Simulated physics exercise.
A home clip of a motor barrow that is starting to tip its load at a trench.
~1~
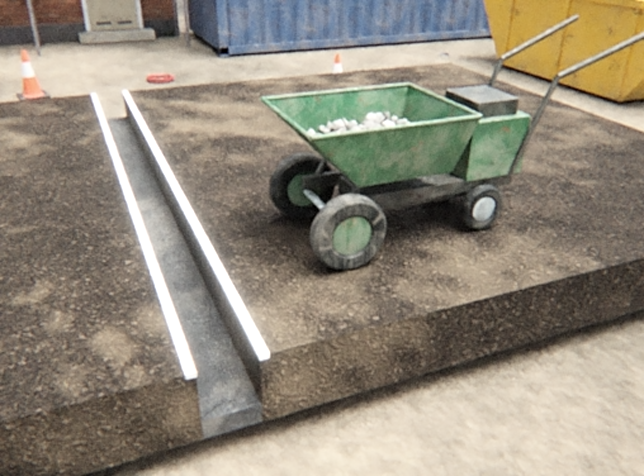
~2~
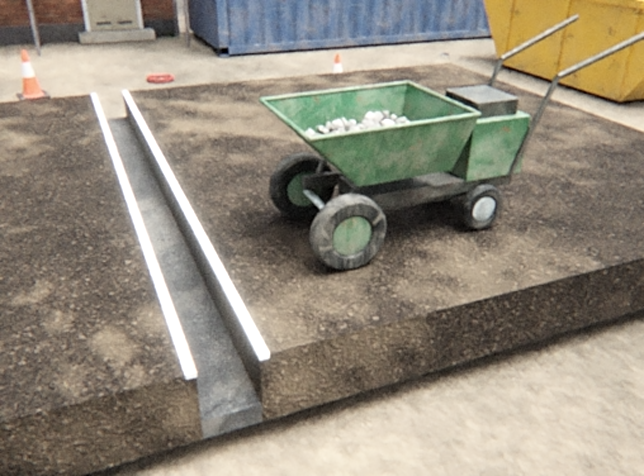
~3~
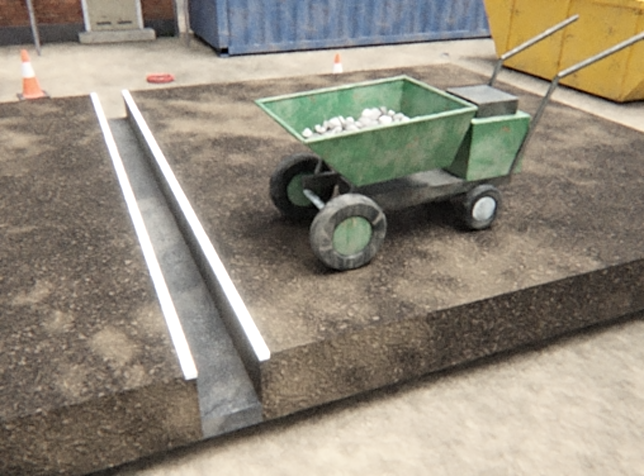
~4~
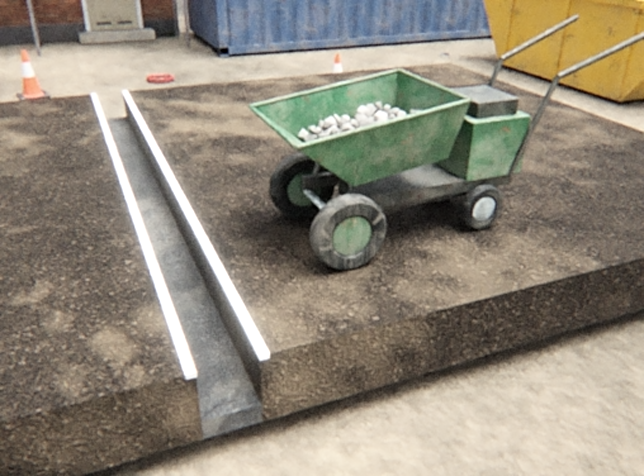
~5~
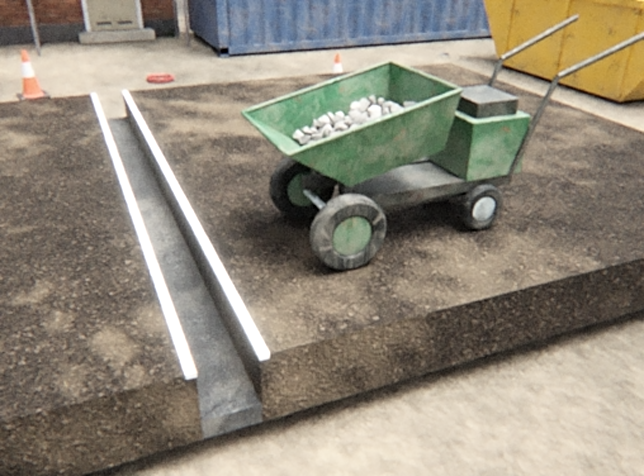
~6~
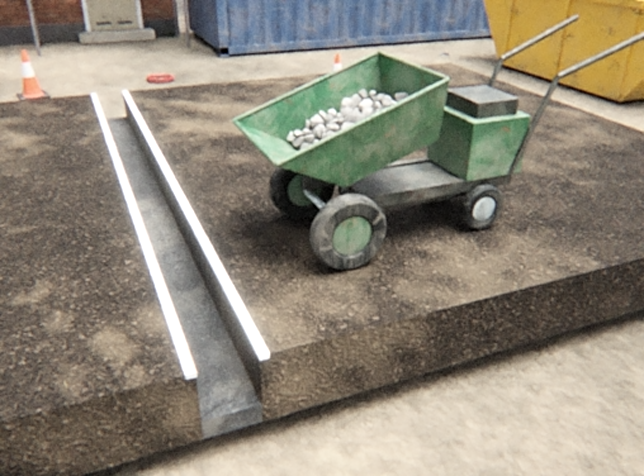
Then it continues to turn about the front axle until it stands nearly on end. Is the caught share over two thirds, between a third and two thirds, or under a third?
It is over two thirds.
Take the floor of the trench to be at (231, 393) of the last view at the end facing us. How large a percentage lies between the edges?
It comes out near 80 percent.
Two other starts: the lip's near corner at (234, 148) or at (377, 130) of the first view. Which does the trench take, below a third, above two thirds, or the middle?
Below one third; under a third.
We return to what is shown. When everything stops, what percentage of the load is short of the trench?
Estimate: Some 5 percent.
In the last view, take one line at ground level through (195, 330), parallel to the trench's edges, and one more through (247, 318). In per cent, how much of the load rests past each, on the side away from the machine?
First roughly 20 percent, then 90 percent.
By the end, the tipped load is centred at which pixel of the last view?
Roughly pixel (190, 296).
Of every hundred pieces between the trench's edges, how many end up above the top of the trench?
Estimate: Close to 0 in a hundred.
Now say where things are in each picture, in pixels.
In the first picture, lip of the skip at (311, 138), level; top of the load at (374, 131), broken stones; first edge of the trench at (245, 318); far edge at (177, 333), the trench under half as wide as the skip, and about as deep as wide.
In the second picture, lip of the skip at (309, 139), level; top of the load at (384, 133).
In the third picture, lip of the skip at (304, 142), tipped barely; top of the load at (388, 128).
In the fourth picture, lip of the skip at (297, 147), tipped a little; top of the load at (383, 124).
In the fifth picture, lip of the skip at (287, 155), tipped a little; top of the load at (395, 120).
In the sixth picture, lip of the skip at (277, 165), tipped clearly; top of the load at (395, 108); first edge of the trench at (245, 318); far edge at (177, 333).
Soon after the last picture, skip tipped steeply; all in the skip.
A little later, skip tipped right over; about half in the skip; a stray few short of the trench; about half in or heaped over the trench.
Later still, skip tipped right over; a small part in the skip; a small part short of the trench; nearly all in or heaped over the trench.
At rest, skip tipped right over; a stray few in the skip; a small part short of the trench; nearly all in or heaped over the trench; none beyond it.
